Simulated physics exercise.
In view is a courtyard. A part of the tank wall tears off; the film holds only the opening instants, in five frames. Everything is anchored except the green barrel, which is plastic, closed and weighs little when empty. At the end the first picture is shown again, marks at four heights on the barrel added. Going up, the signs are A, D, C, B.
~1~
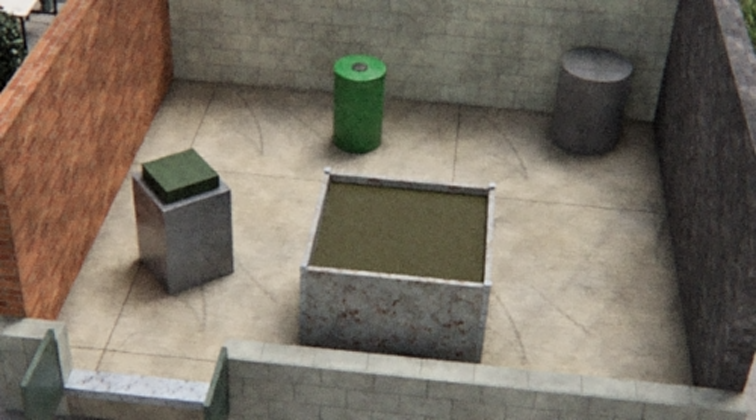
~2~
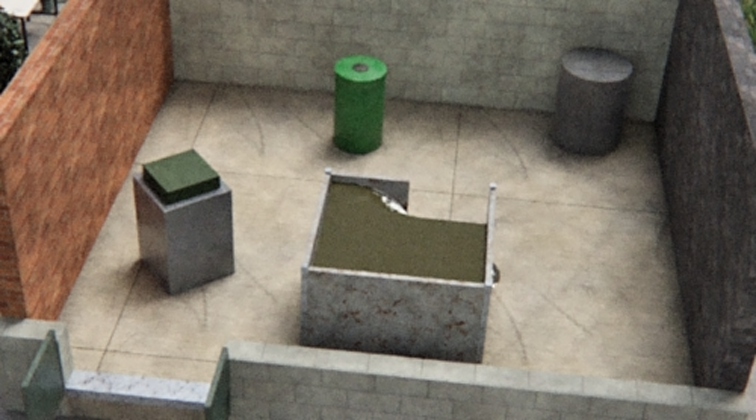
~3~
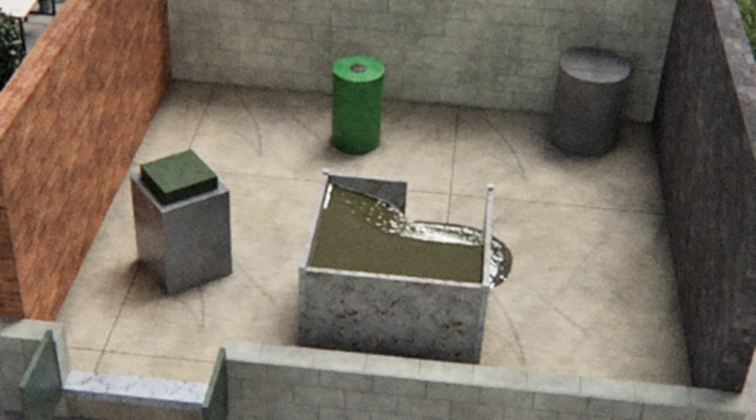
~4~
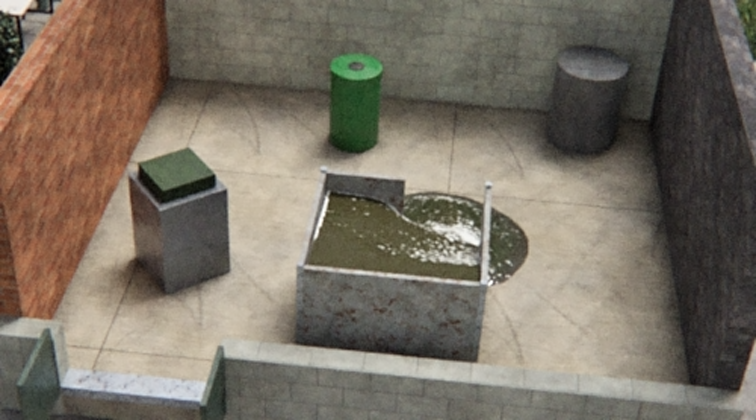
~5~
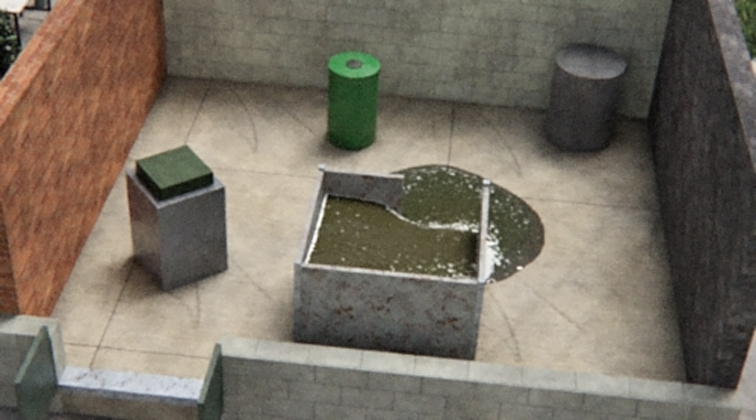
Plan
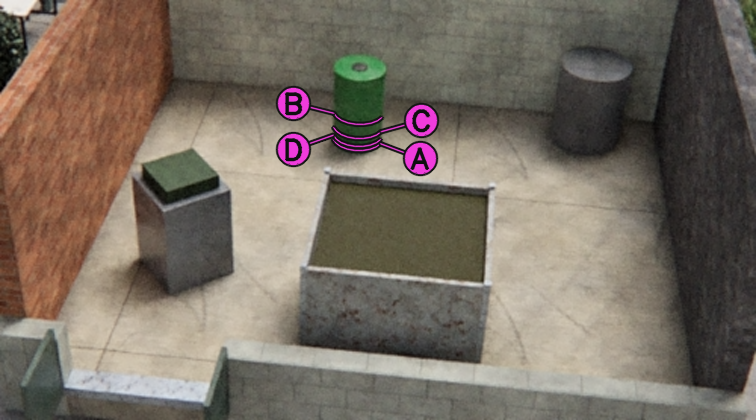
Murky olive-green water fills a square metal tank in a walled courtyard, then pours out through a gap that opens at its back right corner. The glinting water spreads over the paving behind and to the right in a widening rounded pool, while the level inside drops and the green barrel stands still.
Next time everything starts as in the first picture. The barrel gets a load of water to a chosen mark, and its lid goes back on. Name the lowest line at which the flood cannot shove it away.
Line B.
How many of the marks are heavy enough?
One of the four.
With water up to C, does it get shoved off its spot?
Yes.
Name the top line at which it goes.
The answer is C.
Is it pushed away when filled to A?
Yes, it does.
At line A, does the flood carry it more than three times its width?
Yes.
On the marked copy, A at (354, 150); B at (355, 124); C at (355, 138); D at (355, 146); from the bottom up A, D, C, B.
With A, it is pushed about 5 times its own width away.
With B, it does not move.
With C, it is pushed about its own width away.
With D, it is pushed about 5 times its own width away.
